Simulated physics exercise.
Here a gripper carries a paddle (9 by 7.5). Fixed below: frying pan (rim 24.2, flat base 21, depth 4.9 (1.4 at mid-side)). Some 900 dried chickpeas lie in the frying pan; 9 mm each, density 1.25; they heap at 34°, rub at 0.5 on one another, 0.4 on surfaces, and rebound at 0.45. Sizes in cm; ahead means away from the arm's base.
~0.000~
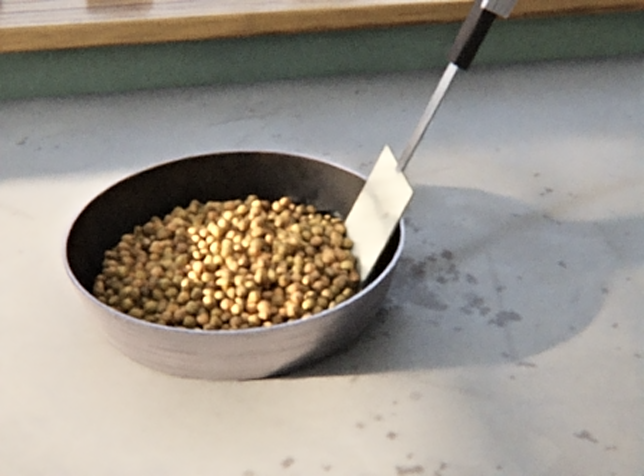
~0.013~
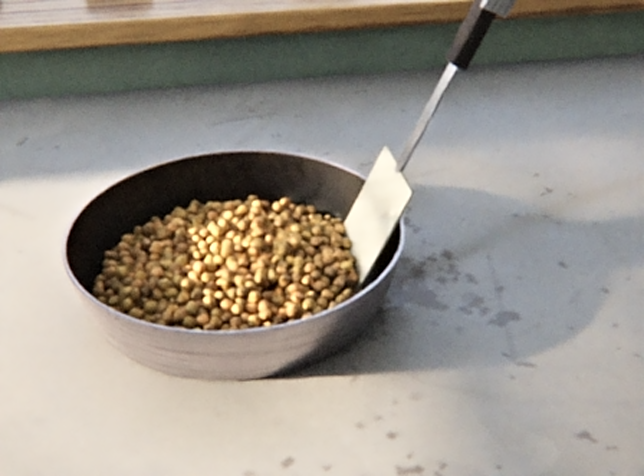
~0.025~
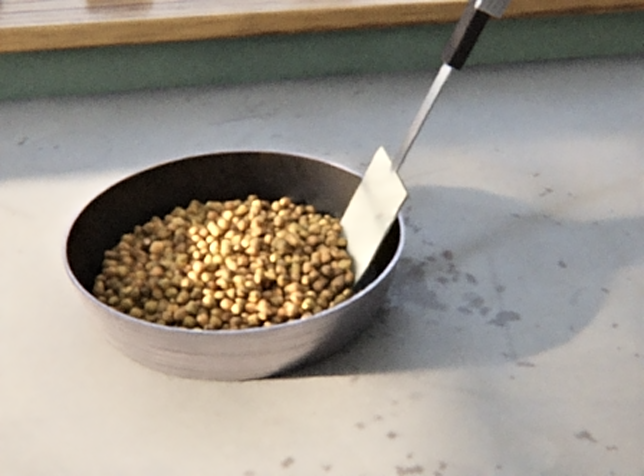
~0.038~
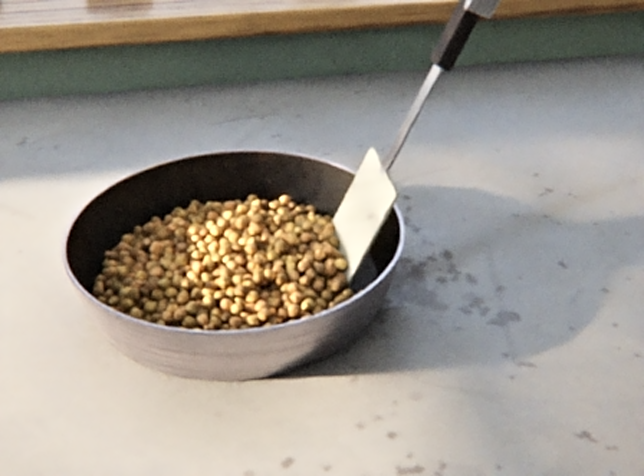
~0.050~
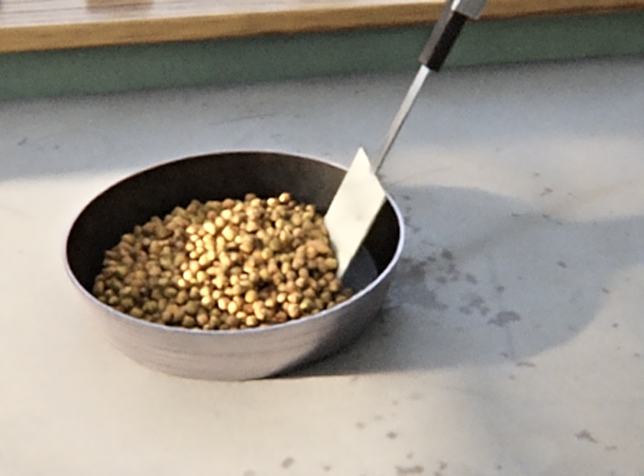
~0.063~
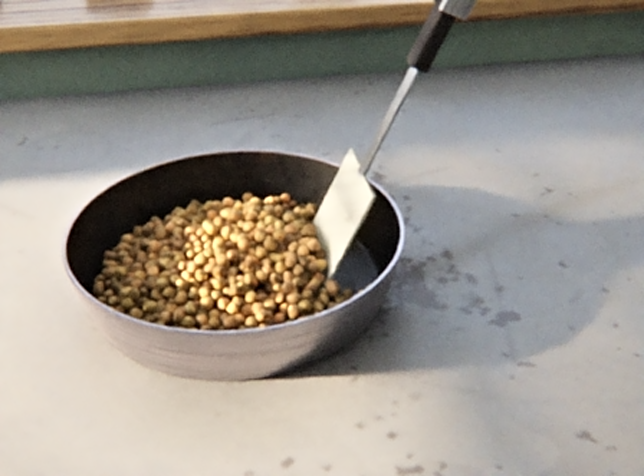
A pale, stained countertop with a green band and a wooden ledge along its back is seen from above at an angle, in strong light, by a camera that stays still. A dark-lined pan with a grey outside sits left of centre, heaped with golden-brown chickpeas, a cream paddle slanting in at its right side. The dark-handled paddle slides slowly left, nudging the nearest chickpeas and baring a little of the pan's base.
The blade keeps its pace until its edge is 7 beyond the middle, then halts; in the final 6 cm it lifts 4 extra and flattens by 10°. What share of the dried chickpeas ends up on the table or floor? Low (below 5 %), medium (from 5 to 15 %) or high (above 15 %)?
Answer: Low; below 5 % of the dried chickpeas finish on the table or floor.
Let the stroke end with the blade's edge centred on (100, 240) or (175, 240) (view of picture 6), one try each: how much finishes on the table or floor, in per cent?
About 15 and 0 per cent.
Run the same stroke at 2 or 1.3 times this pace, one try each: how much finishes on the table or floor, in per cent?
Some 15 and 5 per cent.
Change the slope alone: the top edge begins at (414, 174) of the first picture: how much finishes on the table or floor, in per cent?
About 5 per cent.
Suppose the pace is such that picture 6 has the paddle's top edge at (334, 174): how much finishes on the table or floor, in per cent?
Some 15 per cent.
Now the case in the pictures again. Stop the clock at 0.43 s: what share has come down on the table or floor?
Some 2 per cent.
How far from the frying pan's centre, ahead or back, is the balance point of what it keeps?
Roughly 3.5 cm ahead.
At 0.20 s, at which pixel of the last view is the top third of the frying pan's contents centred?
Near (176, 253).
After 0.13 s, sloping 65°, highest piece 5 above the table; 898 in the frying pan.
After 0.20 s, sloping 61°, highest piece 6 above the table; 898 in the frying pan.
After 0.43 s, sloping 55°, highest piece 6 above the table; 878 in the frying pan, 20 on the table or floor.
After 1.48 s, sloping 55°, highest piece 5 above the table; 878 in the frying pan, 20 on the table or floor.
In the end, 878 in the frying pan, 20 on the table or floor. That is 2 % on the table or floor.
